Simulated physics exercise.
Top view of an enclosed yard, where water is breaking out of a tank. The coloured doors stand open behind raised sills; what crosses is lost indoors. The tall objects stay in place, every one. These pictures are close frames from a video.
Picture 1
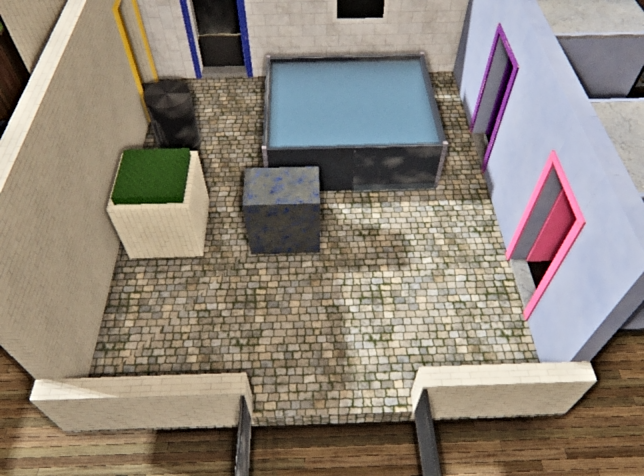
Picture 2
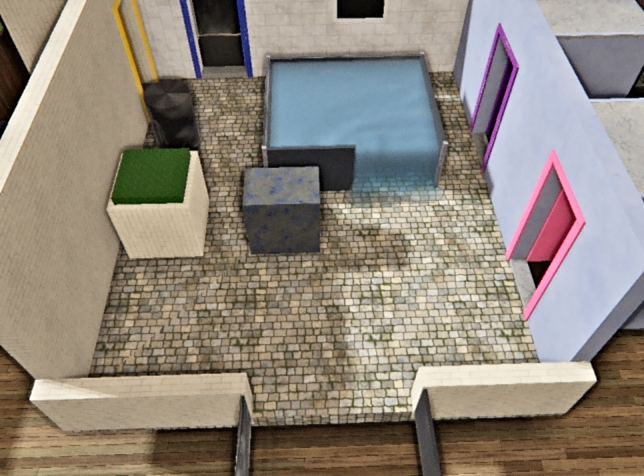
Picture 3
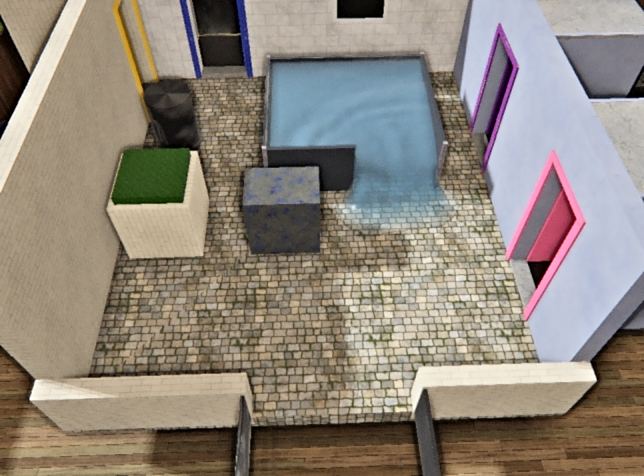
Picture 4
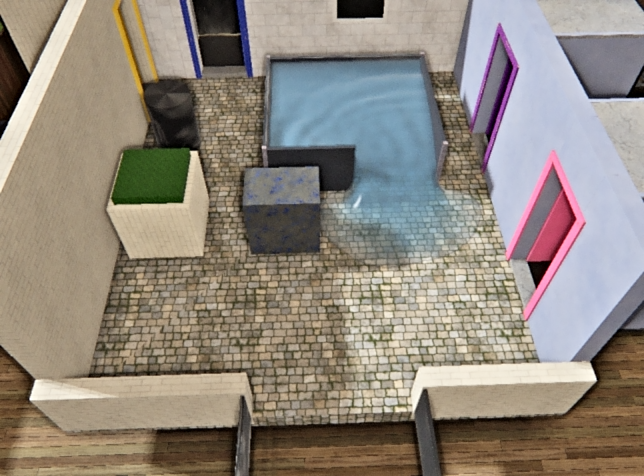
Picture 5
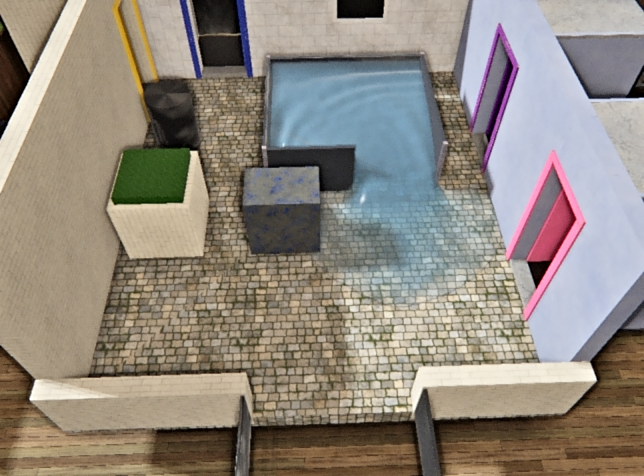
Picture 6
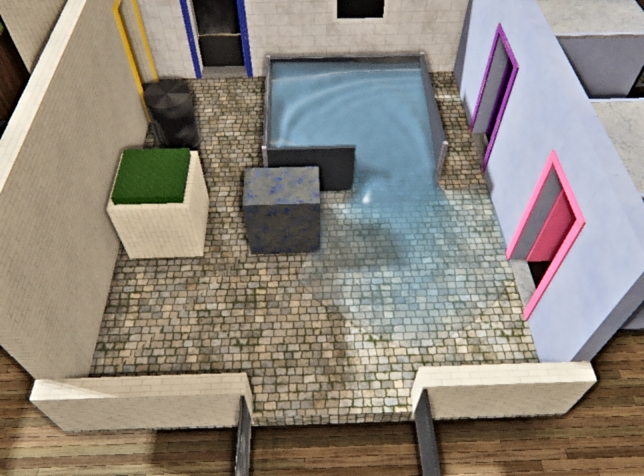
At the start, a tank of still blue water stands whole at the back of a walled, paved yard. The right part of its front wall opens and water pours through the gap, fanning out across the stones past the dark block, then spreading thinly forward and alongside the pink-framed doorway.
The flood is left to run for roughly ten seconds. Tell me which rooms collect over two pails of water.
As I see it, the pink door ends up over two buckets, the blue door ends up within two buckets, the yellow door ends up within two buckets, the purple door ends up within two buckets.
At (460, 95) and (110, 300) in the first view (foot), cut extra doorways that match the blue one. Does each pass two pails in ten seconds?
Comes up short; tops it.
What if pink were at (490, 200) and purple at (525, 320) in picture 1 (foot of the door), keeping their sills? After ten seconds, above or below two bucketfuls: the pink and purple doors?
As I see it, the pink door crosses the limit, and the purple door crosses the limit.
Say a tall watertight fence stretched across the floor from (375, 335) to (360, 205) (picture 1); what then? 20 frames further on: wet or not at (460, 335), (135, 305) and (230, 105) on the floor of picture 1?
In order: Soaked, untouched, untouched.
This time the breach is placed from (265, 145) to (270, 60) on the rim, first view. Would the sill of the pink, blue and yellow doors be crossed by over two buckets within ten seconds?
Well, the pink one breaks the limit, while the blue one breaks the limit and the yellow one breaks the limit.
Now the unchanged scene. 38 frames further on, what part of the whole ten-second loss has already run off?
I'd estimate close to 70 per cent.
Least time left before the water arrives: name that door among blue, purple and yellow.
I choose the purple-painted one.
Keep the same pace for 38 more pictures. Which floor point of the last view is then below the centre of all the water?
(333, 231).
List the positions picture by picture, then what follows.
The water tank at (350, 102) is whole and still, in the first frame.
The front is at (441, 190), out from the gap at (395, 171), in the second frame.
Water pours out at (395, 174) and has run to (354, 224), in the third frame.
The front is at (373, 261), out from the gap at (394, 176), in the fourth frame.
The front is at (403, 302), out from the gap at (394, 176), in the fifth frame.
The front is at (431, 340), out from the gap at (394, 176), in the sixth frame.
A moment on, water covers 40 % of the floor; the pink door under two buckets in, the blue door not reached, the yellow door not reached, the purple door not reached.
Next, water covers 40 % of the floor; the pink door far over two buckets in, the blue door not reached, the yellow door not reached, the purple door not reached.
Then, water covers 45 % of the floor; the pink door far over two buckets in, the blue door not reached, the yellow door not reached, the purple door wet at the sill, nothing in.
Later, water covers 65 % of the floor; the pink door far over two buckets in, the blue door not reached, the yellow door not reached, the purple door wet at the sill, nothing in.
In the end, water covers 95 % of the floor; the pink door far over two buckets in, the blue door wet at the sill, nothing in, the yellow door wet at the sill, nothing in, the purple door wet at the sill, nothing in.
